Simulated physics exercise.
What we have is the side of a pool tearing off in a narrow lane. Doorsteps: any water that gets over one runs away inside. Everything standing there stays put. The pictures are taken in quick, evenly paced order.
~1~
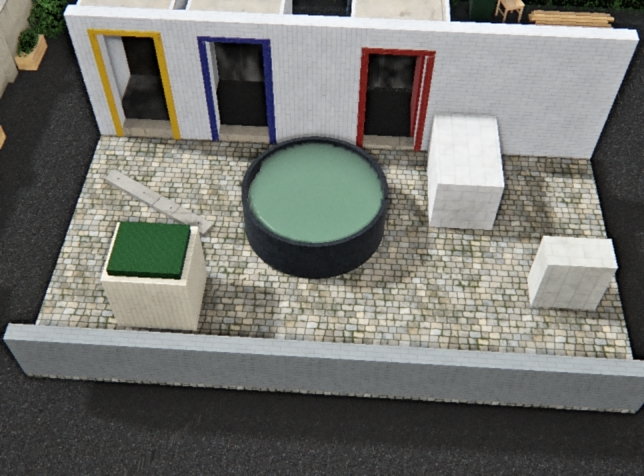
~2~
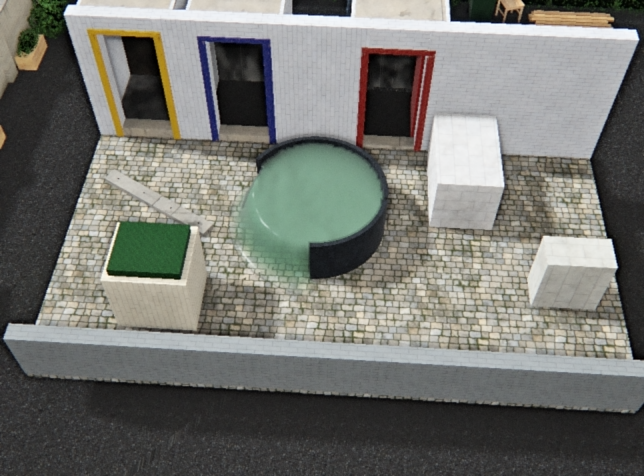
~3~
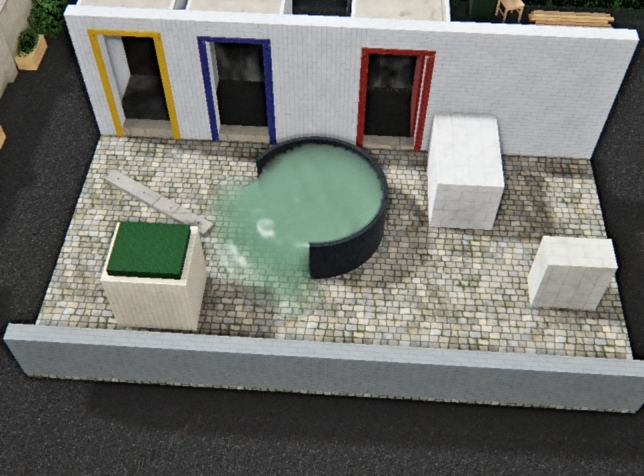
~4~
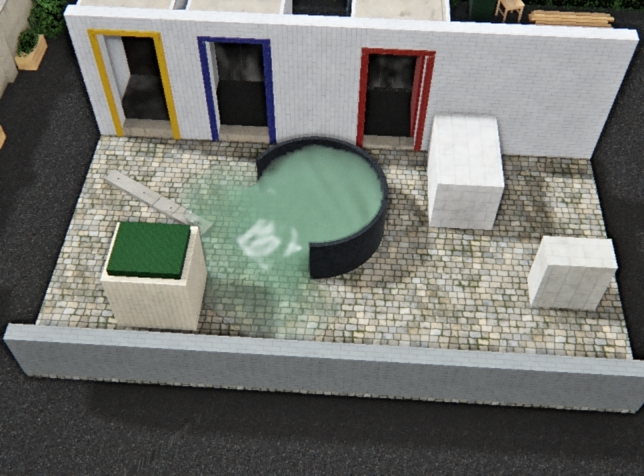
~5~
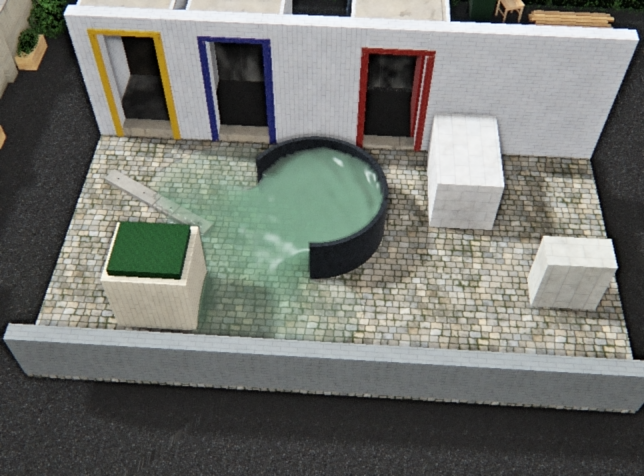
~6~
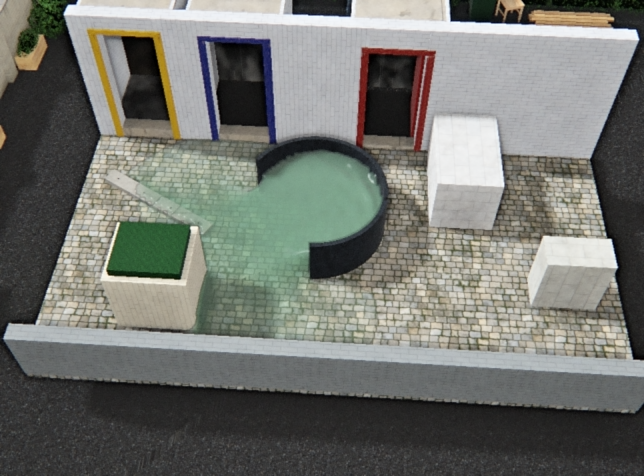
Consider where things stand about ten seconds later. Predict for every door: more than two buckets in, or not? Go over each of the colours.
The yellow door will receive two buckets or fewer. The blue door will receive two buckets or fewer. The red door will receive two buckets or fewer.
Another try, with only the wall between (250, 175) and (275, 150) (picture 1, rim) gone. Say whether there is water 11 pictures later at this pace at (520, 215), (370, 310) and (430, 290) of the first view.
Respectively: Parched, parched and parched.
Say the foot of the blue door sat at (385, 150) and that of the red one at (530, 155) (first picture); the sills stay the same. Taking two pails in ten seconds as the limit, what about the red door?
Note: Red door keeps within limits.
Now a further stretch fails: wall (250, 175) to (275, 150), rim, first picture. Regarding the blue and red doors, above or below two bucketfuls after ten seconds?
In order, the blue door one overshoots, the red door one remains short.
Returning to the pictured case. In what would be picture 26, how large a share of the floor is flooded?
I reckon around 65 %.
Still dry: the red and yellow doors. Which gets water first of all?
Answer: The one in yellow.
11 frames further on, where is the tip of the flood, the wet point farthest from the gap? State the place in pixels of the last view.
Close to (515, 379), I think.
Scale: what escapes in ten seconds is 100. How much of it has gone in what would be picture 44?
Close to 80 out of every hundred.
A moment on, water covers 40 % of the floor; the yellow door wet at the sill, nothing in, the blue door wet at the sill, nothing in, the red door not reached.
Next, water covers 45 % of the floor; the yellow door wet at the sill, nothing in, the blue door wet at the sill, nothing in, the red door not reached.
Then, water covers 65 % of the floor; the yellow door wet at the sill, nothing in, the blue door wet at the sill, nothing in, the red door not reached.
Later, water covers 80 % of the floor; the yellow door wet at the sill, nothing in, the blue door wet at the sill, nothing in, the red door wet at the sill, nothing in.
In the end, water covers 85 % of the floor; the yellow door wet at the sill, nothing in, the blue door wet at the sill, nothing in, the red door wet at the sill, nothing in.
